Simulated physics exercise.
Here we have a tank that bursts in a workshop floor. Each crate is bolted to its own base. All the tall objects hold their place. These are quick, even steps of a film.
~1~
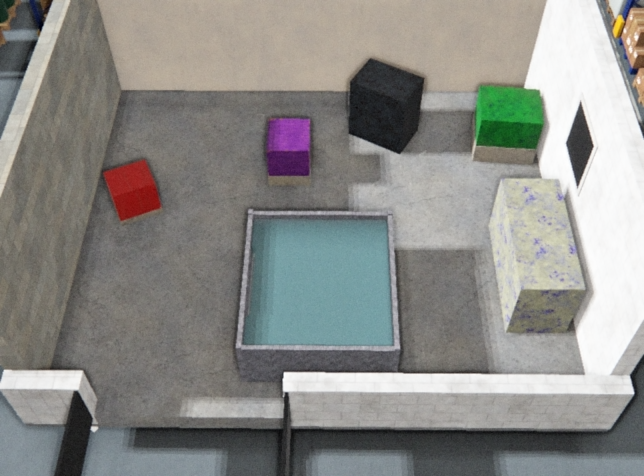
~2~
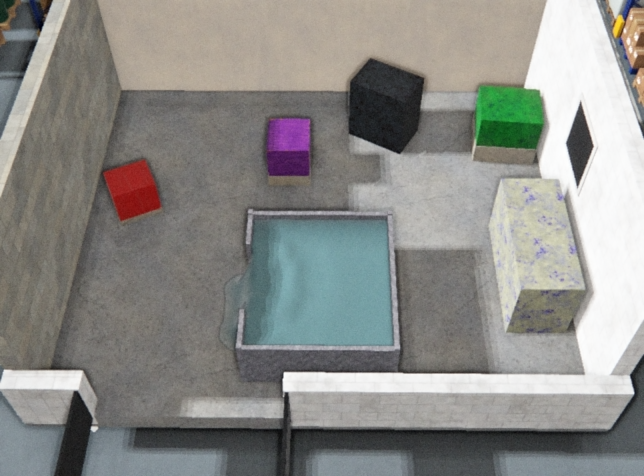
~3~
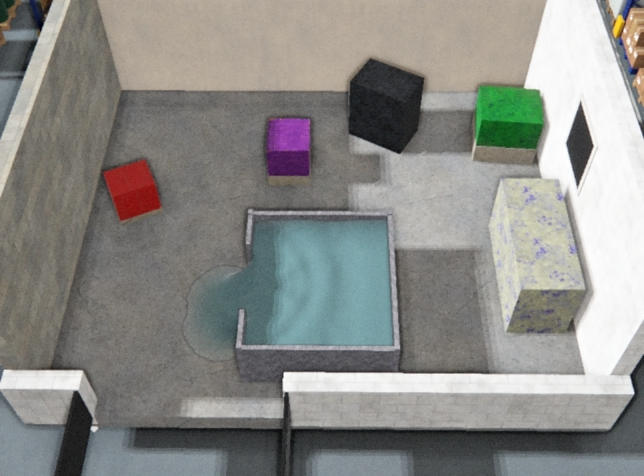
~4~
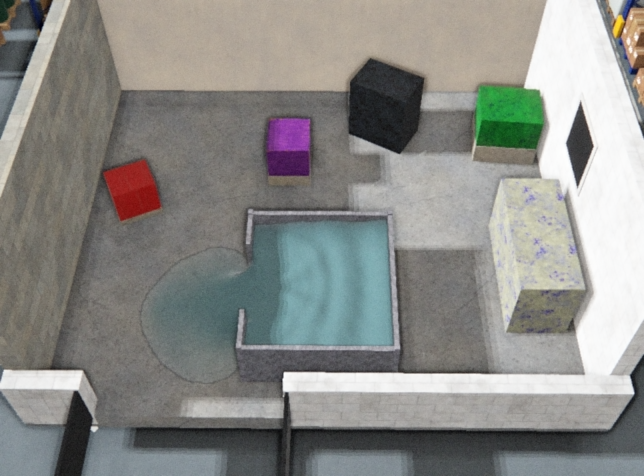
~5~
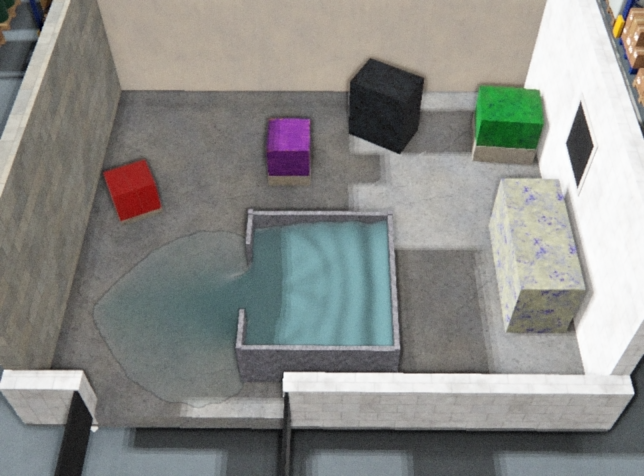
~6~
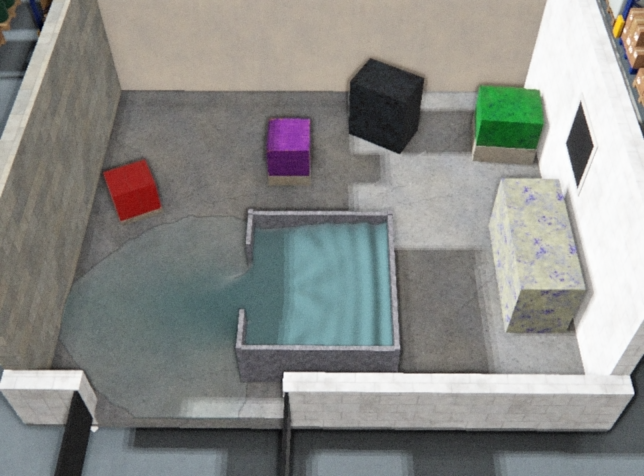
The clip shows a walled room with coloured blocks around a square tank of still water; a gap opens in the tank's left side, and water pours out, spreading leftward across the grey floor in a widening pool.
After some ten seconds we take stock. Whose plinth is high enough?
In the end: The green crate escapes dry; the purple crate escapes dry; the red crate is wetted.
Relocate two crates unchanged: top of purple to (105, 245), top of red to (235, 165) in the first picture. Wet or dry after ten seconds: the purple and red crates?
Purple ends up wet; red stays dry.
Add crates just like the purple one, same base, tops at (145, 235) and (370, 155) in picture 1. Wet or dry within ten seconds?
In that order: Is topped, escapes it.
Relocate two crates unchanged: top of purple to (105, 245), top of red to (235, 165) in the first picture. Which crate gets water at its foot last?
The one in green.
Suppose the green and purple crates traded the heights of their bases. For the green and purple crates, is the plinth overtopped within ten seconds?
In short: The green one is spared, the purple one is safe.
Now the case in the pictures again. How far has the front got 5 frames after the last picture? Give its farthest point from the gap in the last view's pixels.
Around (98, 186).
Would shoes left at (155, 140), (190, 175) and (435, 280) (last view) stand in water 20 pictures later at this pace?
As listed: Wet, flooded, clear.
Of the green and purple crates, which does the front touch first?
I say the purple one.
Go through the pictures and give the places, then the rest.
The first picture shows still water in the water tank at (319, 280).
In the second picture, water pours out at (251, 299) and has run to (233, 345).
In the third picture, water pours out at (251, 300) and has run to (190, 333).
In the fourth picture, water pours out at (251, 301) and has run to (147, 322).
In the fifth picture, water pours out at (251, 301) and has run to (100, 317).
In the sixth picture, water pours out at (251, 300) and has run to (61, 332).
A moment on, water covers 25 % of the floor; the green crate not reached, the purple crate not reached, the red crate water round its plinth.
Next, water covers 30 % of the floor; the green crate not reached, the purple crate not reached, the red crate water round its plinth.
Then, water covers 40 % of the floor; the green crate not reached, the purple crate not reached, the red crate water round its plinth.
Later, water covers 70 % of the floor; the green crate water round its plinth, the purple crate water round its plinth, the red crate water round its plinth.
In the end, water covers 90 % of the floor; the green crate stayed above the water, the purple crate stayed above the water, the red crate was topped.
